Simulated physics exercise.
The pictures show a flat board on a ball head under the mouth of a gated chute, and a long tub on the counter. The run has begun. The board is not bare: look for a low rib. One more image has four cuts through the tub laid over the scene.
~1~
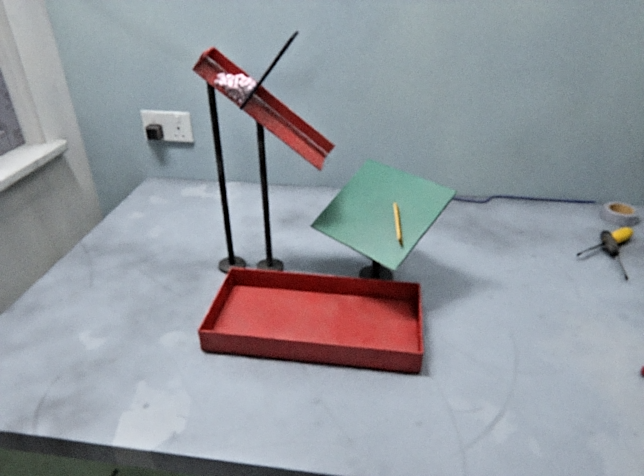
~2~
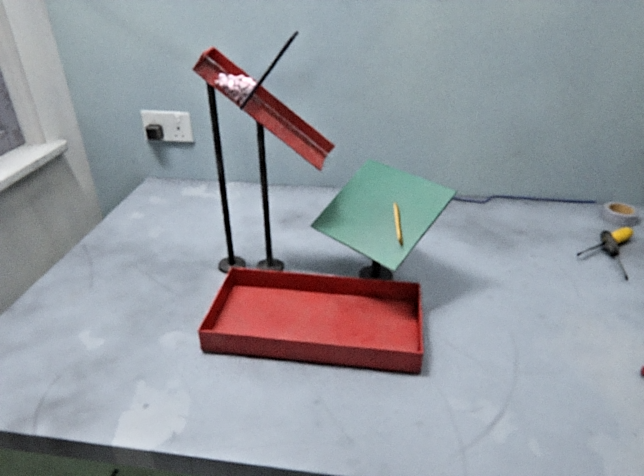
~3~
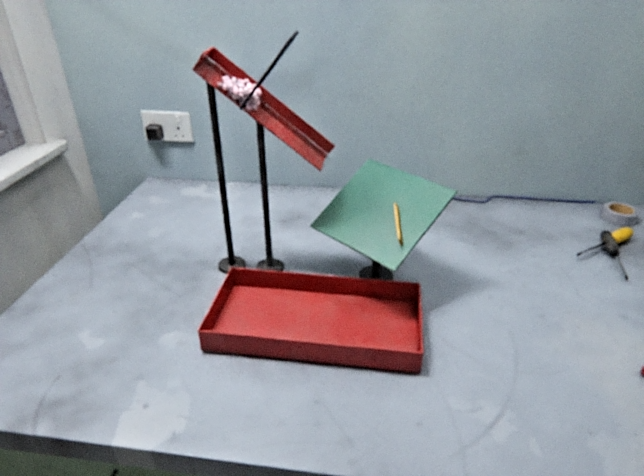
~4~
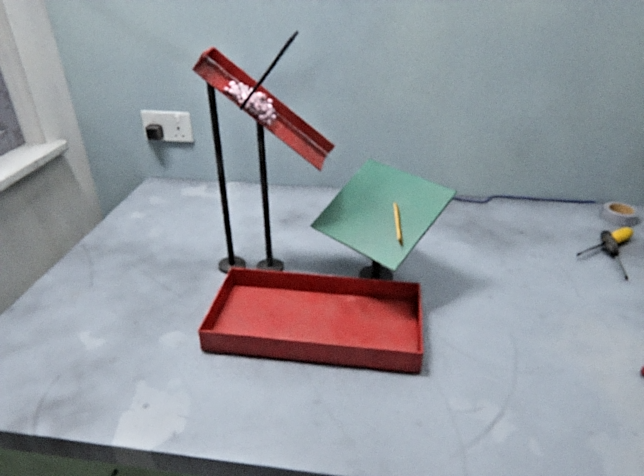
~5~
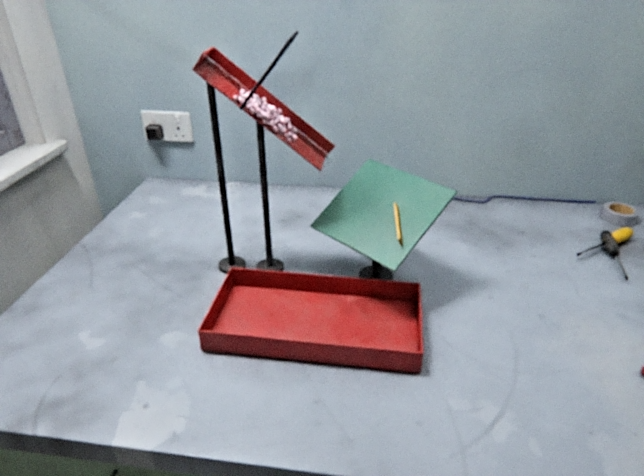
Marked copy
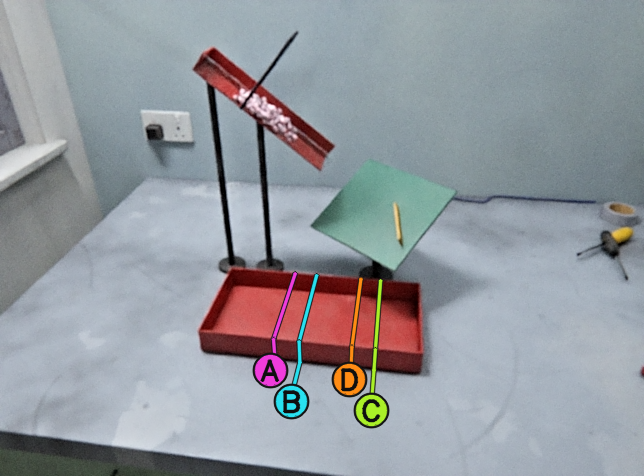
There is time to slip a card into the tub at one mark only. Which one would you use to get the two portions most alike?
Use line D.
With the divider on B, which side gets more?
Right.
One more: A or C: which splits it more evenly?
C it is.
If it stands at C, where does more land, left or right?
More lands on the left.
On the marked copy, line A crosses the front rim at (273, 338); line B crosses the front rim at (299, 340); line C crosses the front rim at (375, 348); line D crosses the front rim at (351, 346).
Choosing A, of what is caught, a stray few on the left of the divider, nearly all on the right.
Choosing B, of what is caught, about a quarter on the left of the divider, most on the right.
Choosing C, of what is caught, most on the left of the divider, about a quarter on the right.
Choosing D, of what is caught, about half on the left of the divider, about half on the right.
